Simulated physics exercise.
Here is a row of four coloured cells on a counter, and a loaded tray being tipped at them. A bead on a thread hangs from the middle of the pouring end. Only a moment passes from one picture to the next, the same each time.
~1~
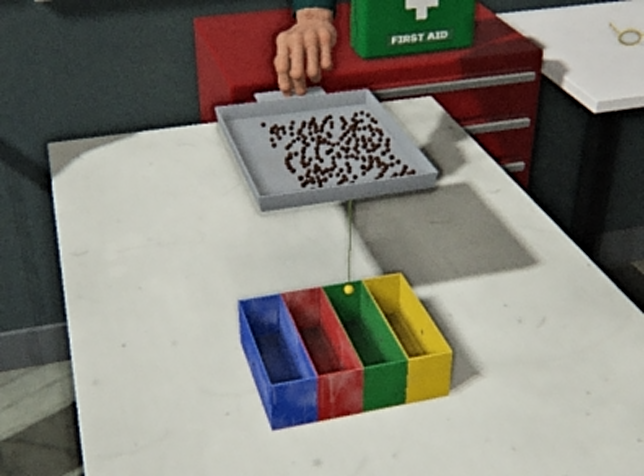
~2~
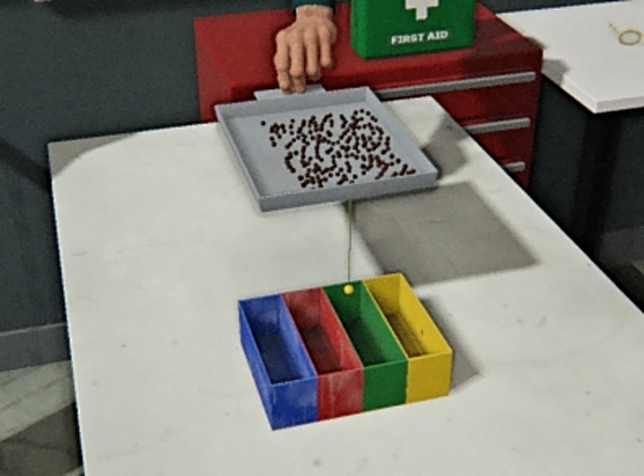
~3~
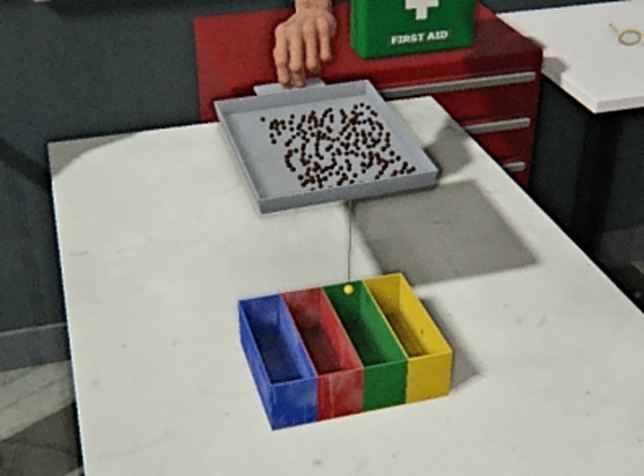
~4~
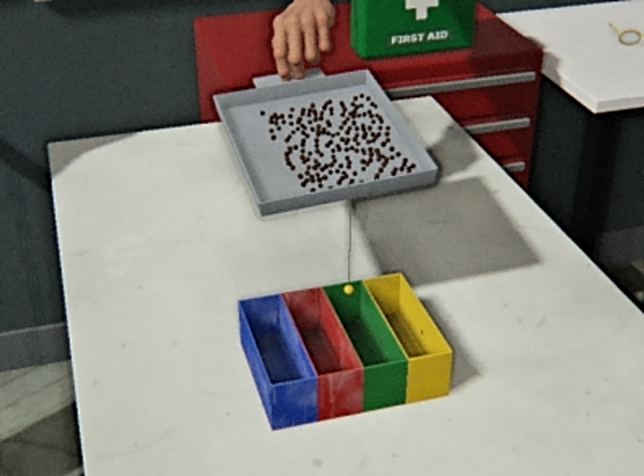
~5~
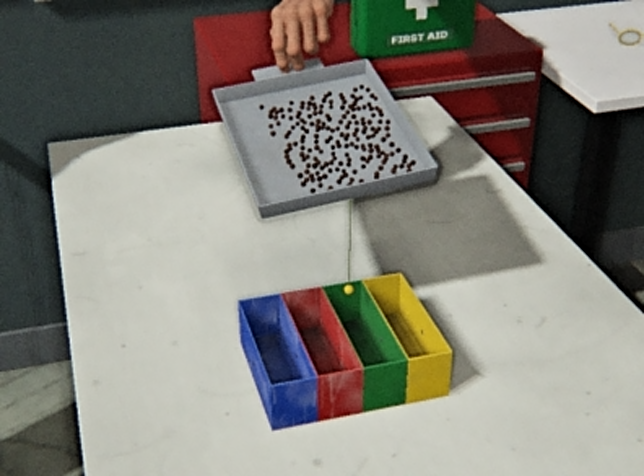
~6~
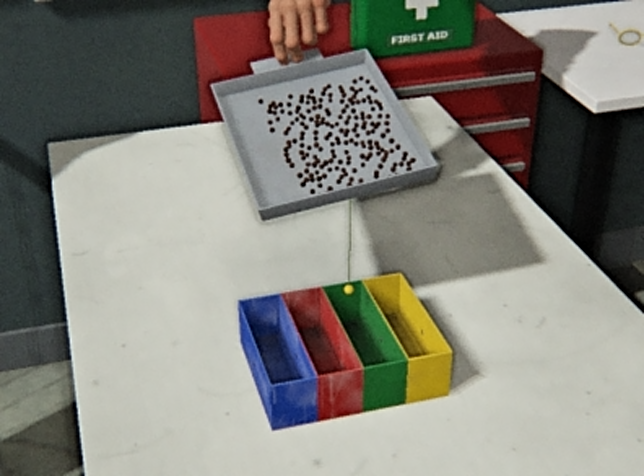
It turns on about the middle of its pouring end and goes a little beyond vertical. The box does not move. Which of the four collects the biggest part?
The blue one ends fullest.
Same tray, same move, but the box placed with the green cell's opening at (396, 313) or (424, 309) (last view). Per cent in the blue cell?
About 30 and 0 per cent.
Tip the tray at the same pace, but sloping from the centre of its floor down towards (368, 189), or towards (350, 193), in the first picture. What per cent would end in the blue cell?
In turn 0 and 0 in a hundred.
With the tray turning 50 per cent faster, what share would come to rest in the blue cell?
Close to 60 per cent.
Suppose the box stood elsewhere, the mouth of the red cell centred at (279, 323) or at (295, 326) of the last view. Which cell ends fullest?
One: Red. Two: Red.
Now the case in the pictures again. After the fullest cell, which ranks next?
The runner-up: That red cell.
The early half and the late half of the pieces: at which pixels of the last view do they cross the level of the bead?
Early half (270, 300), late half (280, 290).
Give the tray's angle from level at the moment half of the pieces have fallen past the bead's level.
At about 105°.
Shortly afterwards, tray tipped steeply; all but a few on the tray; only a few in the blue cell; only a few falling or outside the box.
Next, tray tipped right over; the bulk on the tray; a little in the blue cell; a little falling or outside the box.
Some moments later, tray tipped past a quarter turn; the bulk in the blue cell; a little in the red cell; only a few in the green cell; only a few falling or outside the box.
In the end, tray tipped past a quarter turn; the bulk in the blue cell; a little in the red cell; only a few in the green cell; none at all in the yellow cell; only a few outside the box.
